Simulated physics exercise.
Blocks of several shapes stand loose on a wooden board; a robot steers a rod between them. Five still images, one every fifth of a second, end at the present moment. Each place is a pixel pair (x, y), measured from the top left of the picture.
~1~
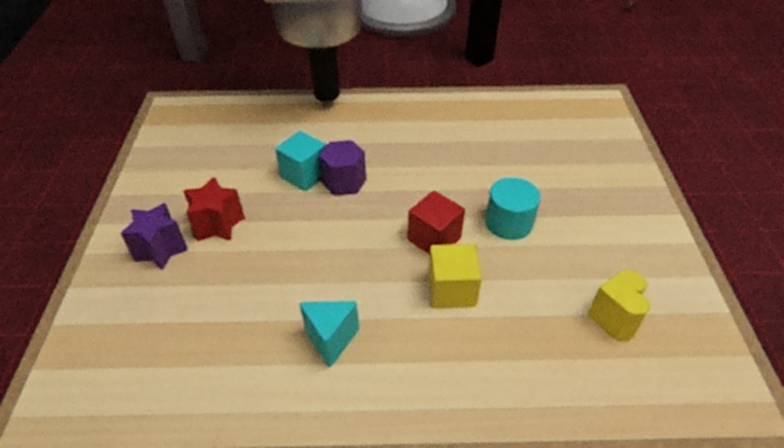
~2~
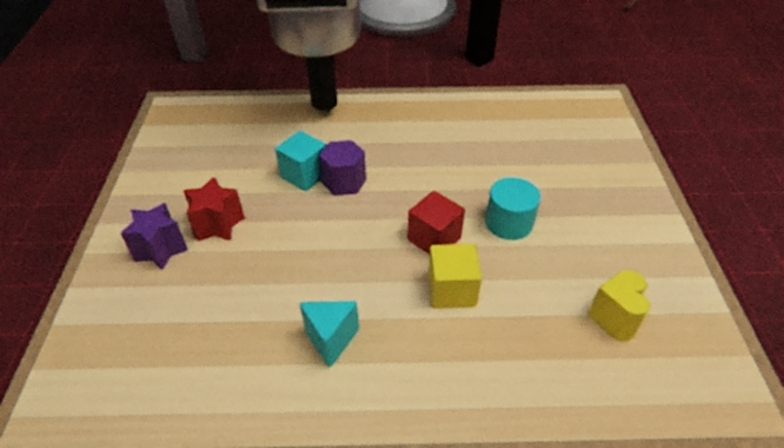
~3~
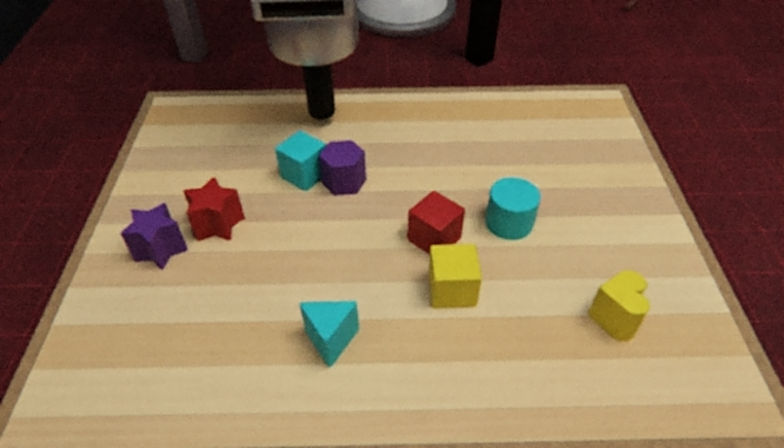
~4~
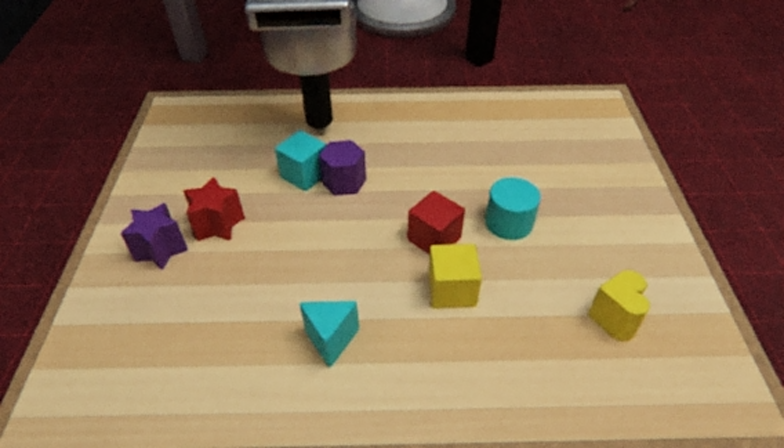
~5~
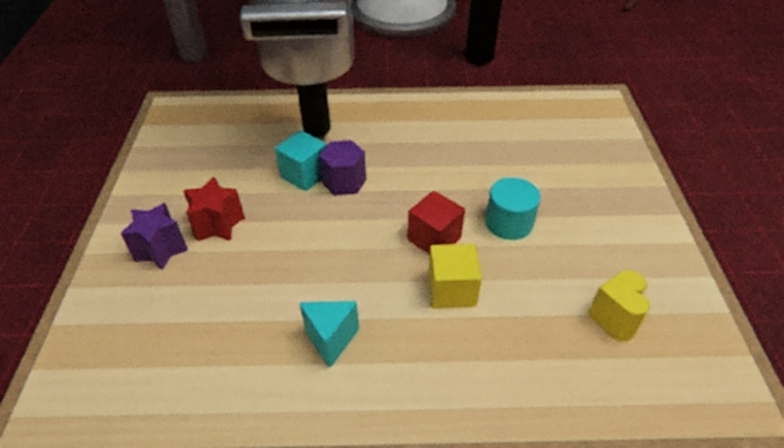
The clip opens on a striped wooden board scattered with loose red, purple, turquoise and yellow blocks, a robot's dark rod near the far edge. The rod moves slightly toward the viewer and a little left, drawing close behind the turquoise cube beside the purple hexagon, while every block stays still.
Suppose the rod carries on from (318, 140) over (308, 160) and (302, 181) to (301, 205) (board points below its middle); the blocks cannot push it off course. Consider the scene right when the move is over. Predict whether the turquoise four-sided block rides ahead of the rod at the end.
The rod will still be pushing it.
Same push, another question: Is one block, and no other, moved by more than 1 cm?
I expect so.
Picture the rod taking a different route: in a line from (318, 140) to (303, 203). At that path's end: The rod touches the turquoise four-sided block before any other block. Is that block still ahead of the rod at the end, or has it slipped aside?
At that point it is up front.
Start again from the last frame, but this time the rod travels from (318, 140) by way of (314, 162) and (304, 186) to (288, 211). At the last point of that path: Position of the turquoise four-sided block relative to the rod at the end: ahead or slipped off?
By then it is in front of the rod.
On the path given first. One third of the way, rod at (307, 149); turquoise four-sided block at (297, 153), turned 20° anticlockwise.
Two thirds of the way, rod at (301, 172); turquoise four-sided block at (292, 177), turned 30° anticlockwise.
At the end, rod at (299, 194); turquoise four-sided block at (290, 202), turned 30° anticlockwise; purple hexagon in place.
